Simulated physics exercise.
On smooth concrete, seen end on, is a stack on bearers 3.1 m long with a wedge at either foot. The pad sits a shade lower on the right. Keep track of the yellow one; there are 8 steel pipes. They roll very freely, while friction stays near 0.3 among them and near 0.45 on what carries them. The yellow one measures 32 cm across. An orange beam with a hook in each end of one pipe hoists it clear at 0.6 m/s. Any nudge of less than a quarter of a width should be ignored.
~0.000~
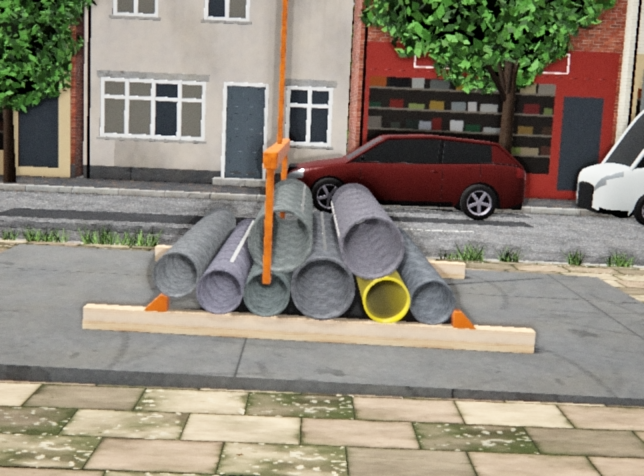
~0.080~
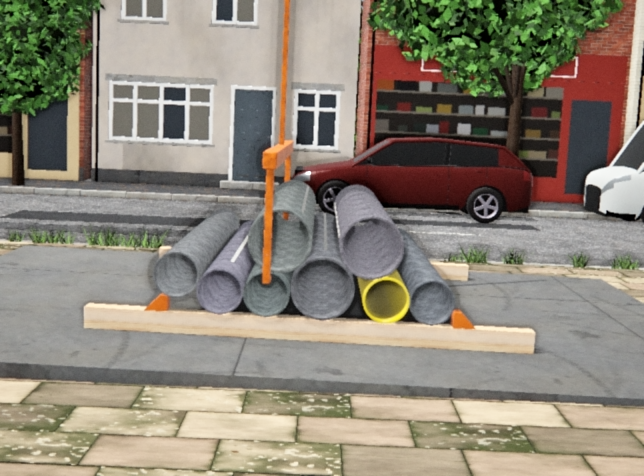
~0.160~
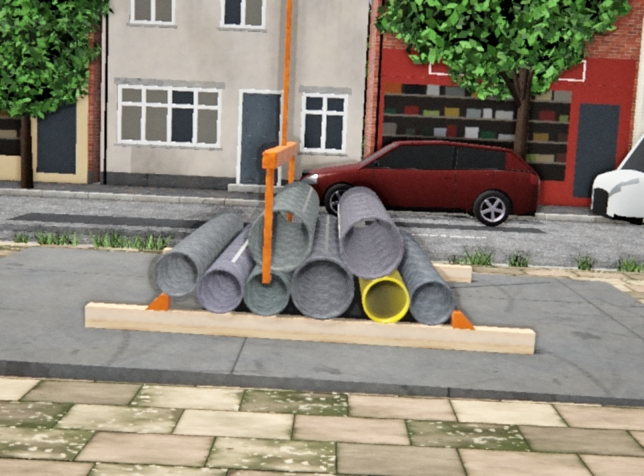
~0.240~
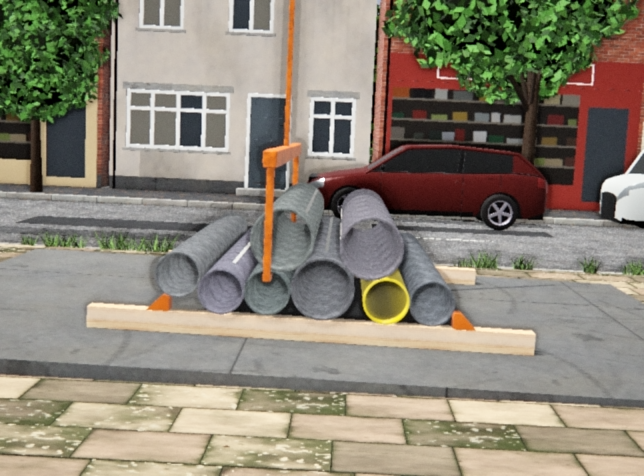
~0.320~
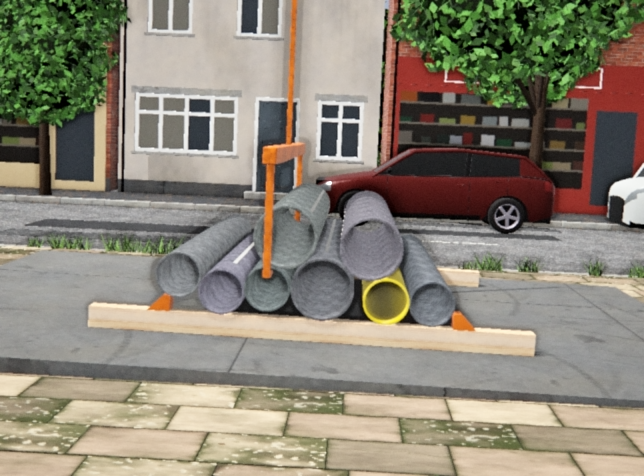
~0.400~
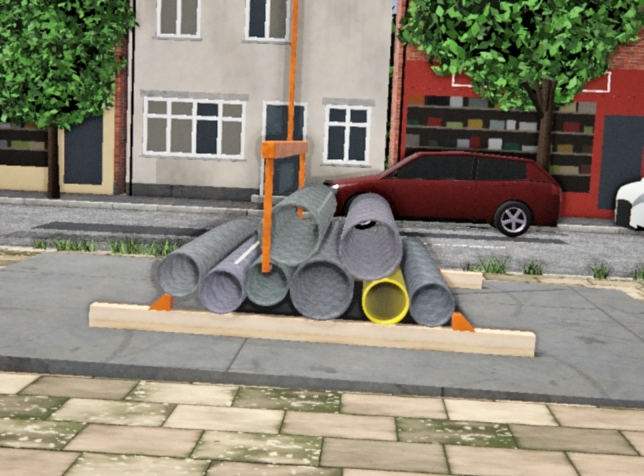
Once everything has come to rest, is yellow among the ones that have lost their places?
Watch it stay in line.
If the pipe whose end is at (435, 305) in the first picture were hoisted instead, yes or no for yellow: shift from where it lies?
Yellow? Yes, it will, then.
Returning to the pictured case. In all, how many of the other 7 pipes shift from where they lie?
Counted up, it is 3.
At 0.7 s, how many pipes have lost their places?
By then the number is 1.
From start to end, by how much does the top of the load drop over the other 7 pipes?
Comparing start and end, it's lower by about 5 cm.
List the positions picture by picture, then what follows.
The first picture shows yellow (387, 301); hooked one at (266, 294); the pad is a shade lower on the right; 6 of the 8 form the bottom row.
The second picture shows yellow (386, 301); hooked one at (266, 294).
The third picture shows yellow (386, 301); hooked one at (266, 294).
The fourth picture shows yellow (386, 302); hooked one at (267, 292), up 1 cm.
The fifth picture shows yellow (386, 302); hooked one at (267, 289), up 4 cm.
The sixth picture shows yellow (386, 303); hooked one at (266, 283), up 8 cm.
By 0.7 s, yellow is unmoved; 1 out of place.
Finally (4.8 s), yellow is unmoved; 3 out of place.
